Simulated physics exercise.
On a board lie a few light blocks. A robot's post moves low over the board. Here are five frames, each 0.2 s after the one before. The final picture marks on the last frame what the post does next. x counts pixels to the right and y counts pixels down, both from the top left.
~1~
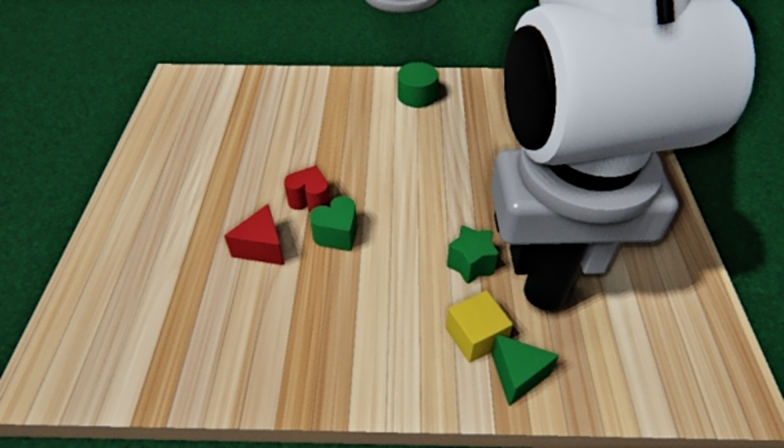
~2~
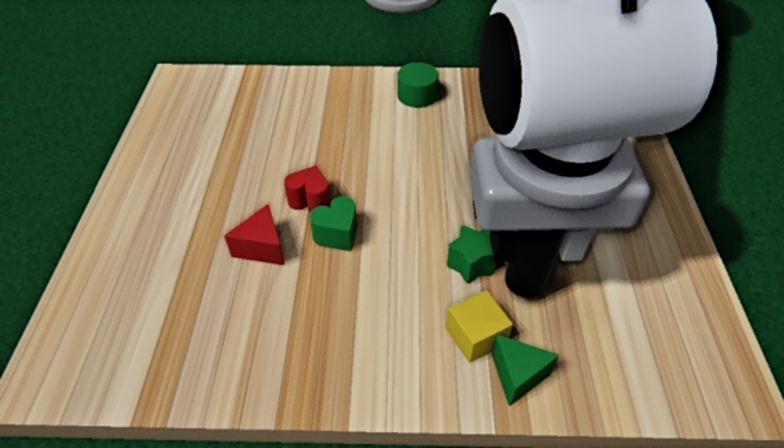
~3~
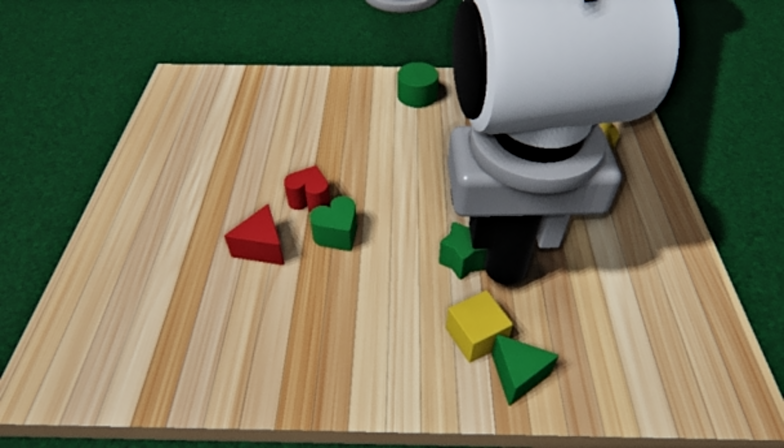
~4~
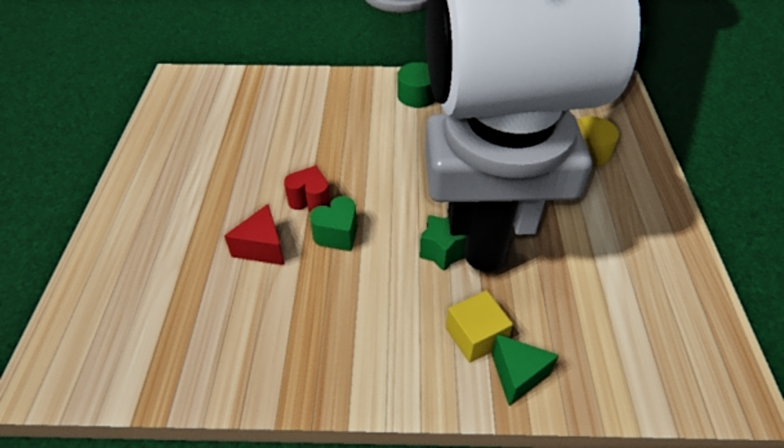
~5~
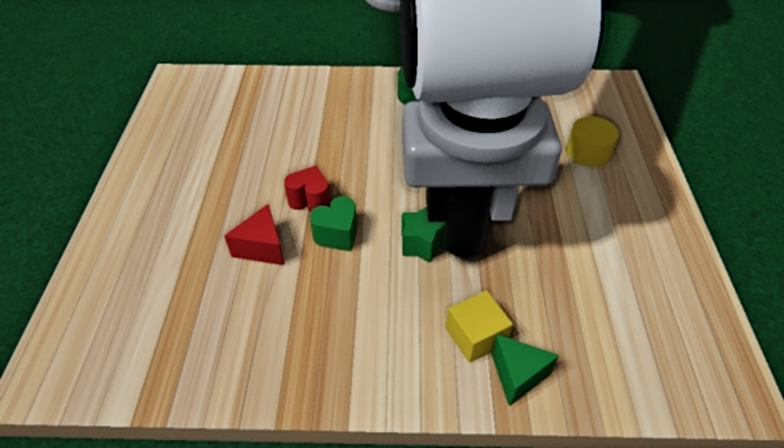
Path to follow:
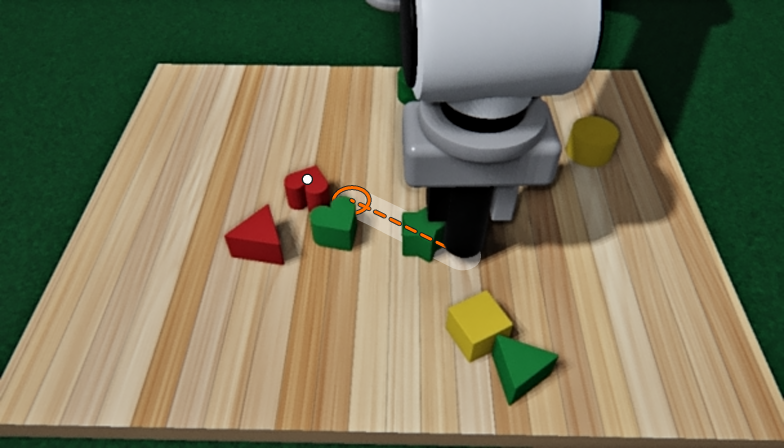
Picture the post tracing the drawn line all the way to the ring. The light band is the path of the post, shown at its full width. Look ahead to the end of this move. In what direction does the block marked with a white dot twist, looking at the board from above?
It goes clockwise.
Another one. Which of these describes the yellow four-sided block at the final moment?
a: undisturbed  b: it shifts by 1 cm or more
It's a.
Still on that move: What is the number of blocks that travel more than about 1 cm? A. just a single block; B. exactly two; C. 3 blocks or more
C - 3 blocks or more.
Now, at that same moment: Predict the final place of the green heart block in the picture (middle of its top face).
In the picture, it is at (296, 215).
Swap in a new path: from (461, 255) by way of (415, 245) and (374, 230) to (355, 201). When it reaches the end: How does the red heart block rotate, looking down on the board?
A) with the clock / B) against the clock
Letter A.
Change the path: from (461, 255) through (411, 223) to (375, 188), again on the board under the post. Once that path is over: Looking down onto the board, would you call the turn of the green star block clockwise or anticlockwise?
Overhead view: Anti-clockwise.
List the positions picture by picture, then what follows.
The first frame shows tip of the post (545, 293), middles of tops, red heart block (307, 179), green heart block (335, 213), green star block (475, 243), yellow four-sided block (480, 316).
The second frame shows post (525, 281), nothing pushed.
The third frame shows post (505, 269), green star block (466, 238).
The fourth frame shows post (484, 256), green star block (445, 230).
The fifth frame shows post (463, 243), red heart block (307, 179), green heart block (335, 213), green star block (423, 223), yellow four-sided block (480, 316).
The line goes from (461, 255) directly to (351, 200); the dot is on the red heart block.
What follows on the original path. One third of the way, post (423, 223); green star block (387, 210), turned 30° anticlockwise.
Two thirds of the way, post (386, 205); green heart block (316, 212), turned 45° anticlockwise; green star block (349, 195), turned 40° anticlockwise.
At the end, post (350, 188); red heart block (284, 176), turned 25° clockwise; green heart block (296, 215), turned 70° anticlockwise; green star block (317, 190), turned 65° anticlockwise; yellow four-sided block unmoved.
